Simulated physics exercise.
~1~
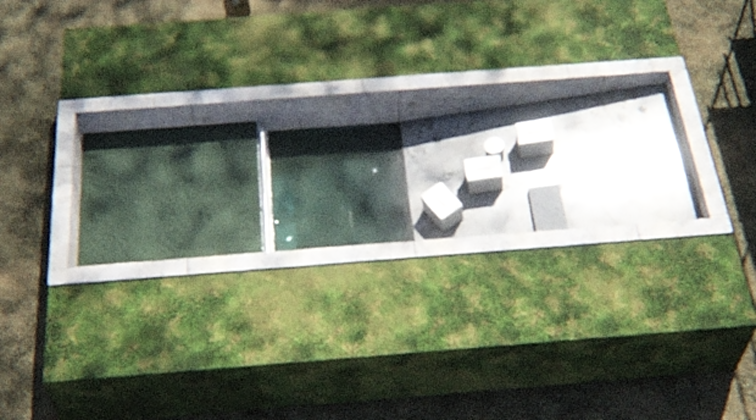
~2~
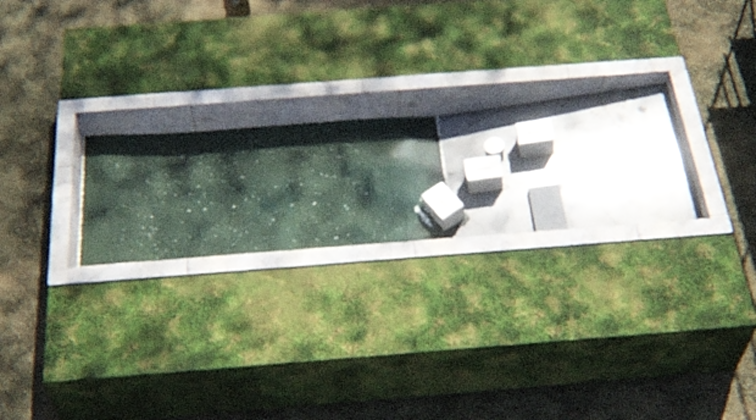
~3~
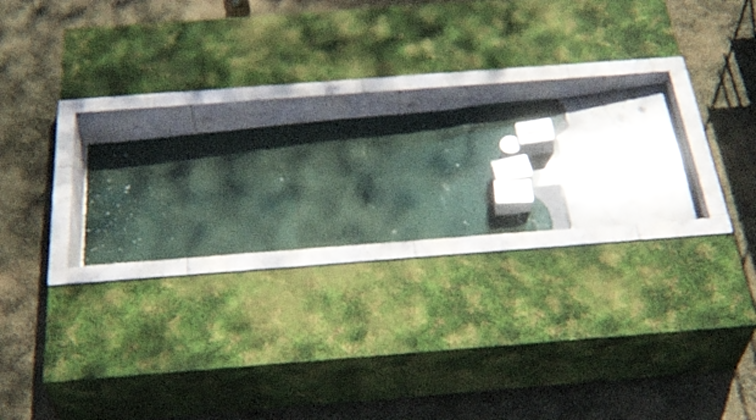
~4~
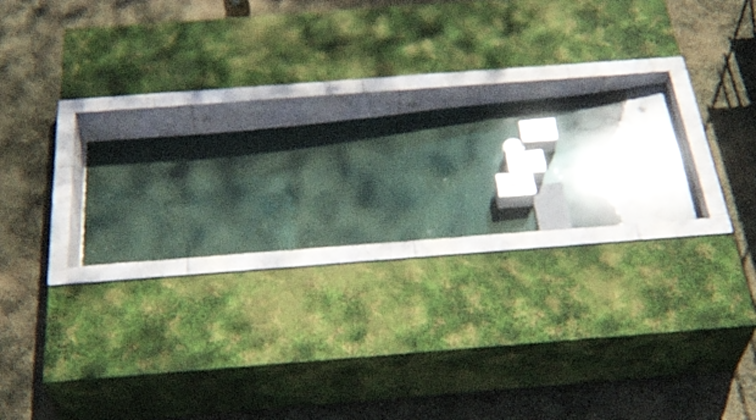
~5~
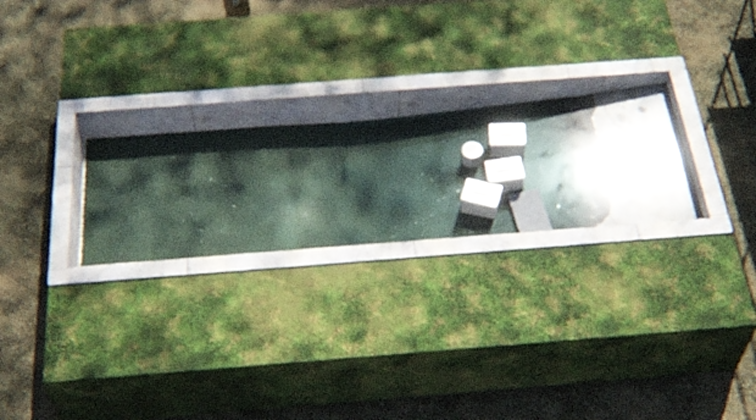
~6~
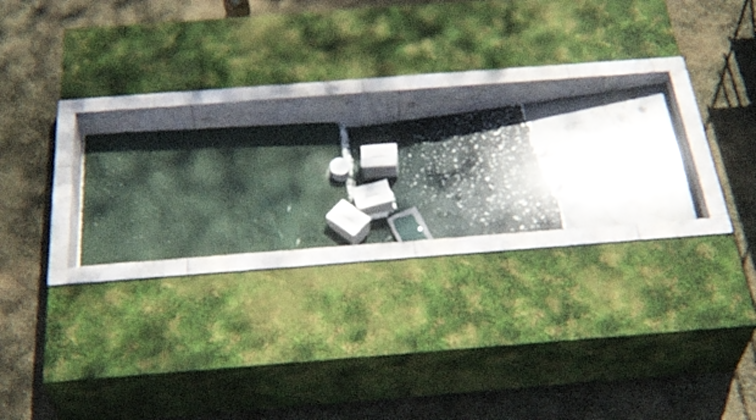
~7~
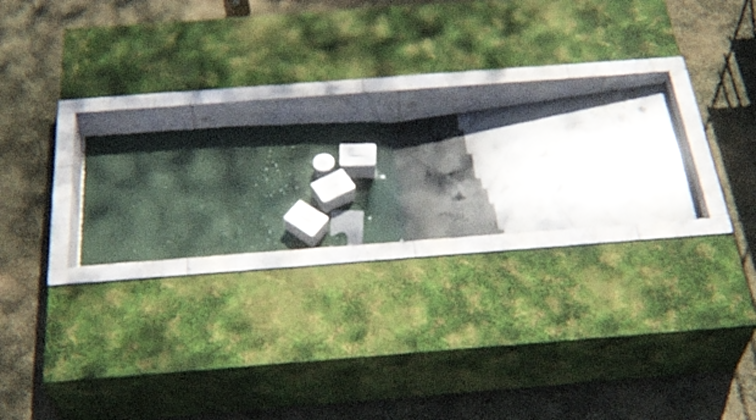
In a long concrete-walled basin set between strips of grass, dark green water fills the left side, split by a thin upright barrier, while white blocks, a small round object and a flat grey piece rest on the pale slope at right. The barrier disappears and the water spreads rightward to the nearest block. It climbs farther, pushing that block right and surrounding the group. Then the water draws back, and all the objects drift left together. Finally they sit in the green water left of the middle, with the slope bare again beyond a damp, ragged edge.
